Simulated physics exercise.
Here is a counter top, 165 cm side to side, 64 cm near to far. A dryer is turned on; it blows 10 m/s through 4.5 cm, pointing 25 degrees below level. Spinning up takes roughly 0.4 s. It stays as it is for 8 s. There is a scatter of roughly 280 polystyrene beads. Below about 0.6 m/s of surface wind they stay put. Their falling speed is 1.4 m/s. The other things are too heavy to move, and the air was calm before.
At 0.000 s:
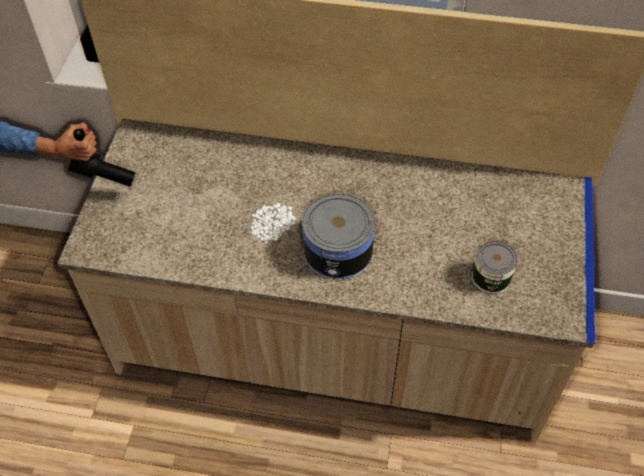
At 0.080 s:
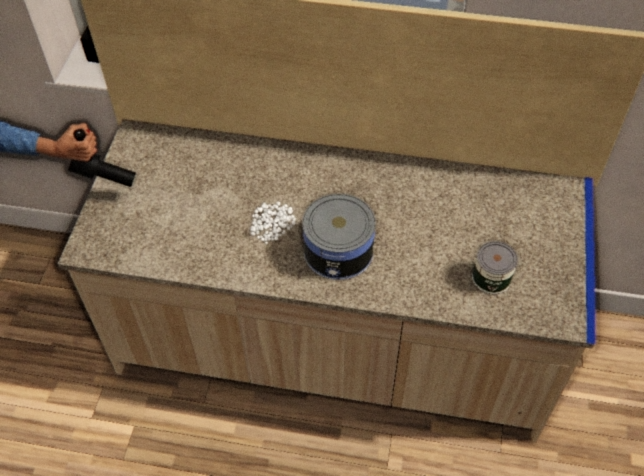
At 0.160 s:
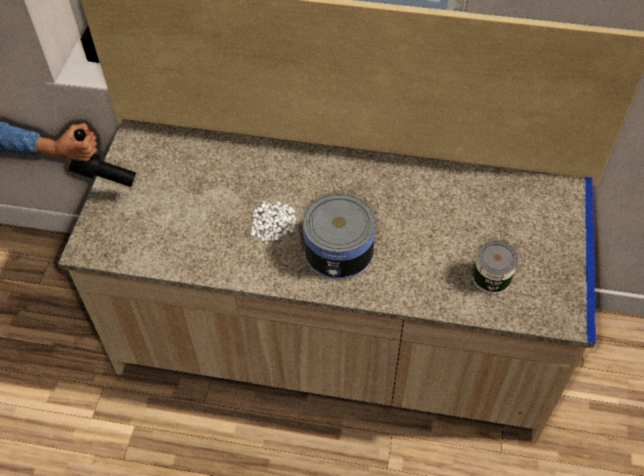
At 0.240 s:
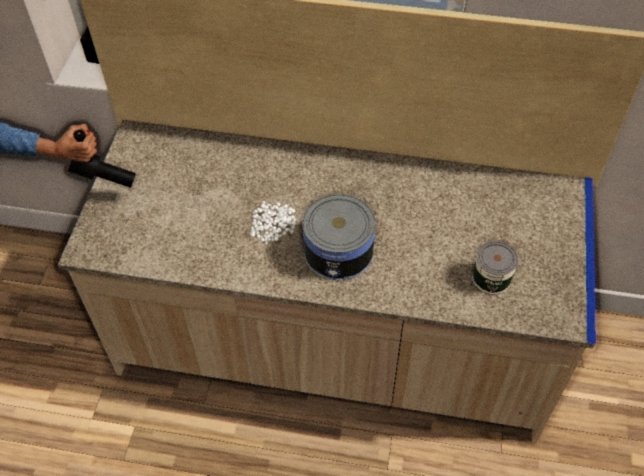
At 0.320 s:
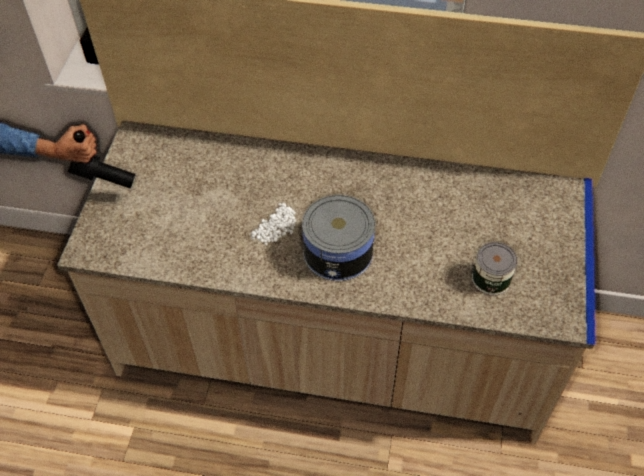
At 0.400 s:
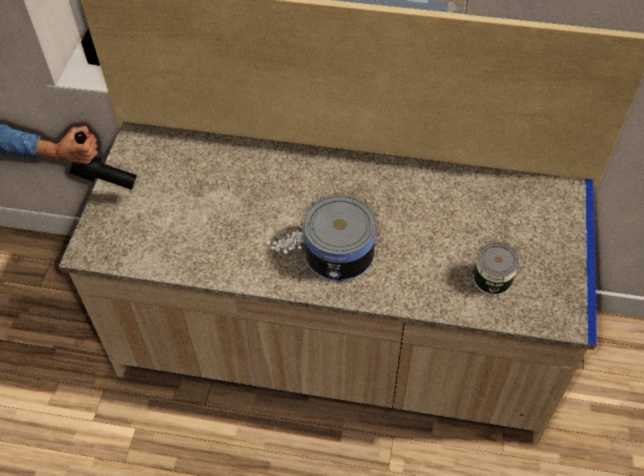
A scatter of small white beads lies still on a speckled counter top, left of a large tin and a smaller one, while a hand at the left holds a black dryer. The beads then begin shifting, and the patch slides right, bunching against the large tin's left side as both tins stay put.
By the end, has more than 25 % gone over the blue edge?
More than a quarter over the blue edge: Yes.
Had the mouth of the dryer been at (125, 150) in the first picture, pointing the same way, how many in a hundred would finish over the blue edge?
In that case some 40 per cent.
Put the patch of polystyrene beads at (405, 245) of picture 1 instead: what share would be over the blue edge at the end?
Then about 40 %.
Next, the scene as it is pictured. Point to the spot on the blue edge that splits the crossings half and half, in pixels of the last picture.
Near (595, 251).
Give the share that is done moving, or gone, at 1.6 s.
Some 80 per cent.
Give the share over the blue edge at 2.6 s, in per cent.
Some 50 per cent.
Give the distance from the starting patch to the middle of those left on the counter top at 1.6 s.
Roughly 75 cm.
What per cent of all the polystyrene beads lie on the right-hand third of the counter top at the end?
Some 10 per cent.
After 1.6 s, 25 % are on the move or not yet settled, 41 % are over the blue edge; the middle of those still in play is near (505, 262).
After 2.6 s, 14 % are on the move or not yet settled, 51 % are over the blue edge.
After 4.4 s, 9 % are on the move or not yet settled, 54 % are over the blue edge.
After 8.0 s, at the end, 55 % are over the blue edge.
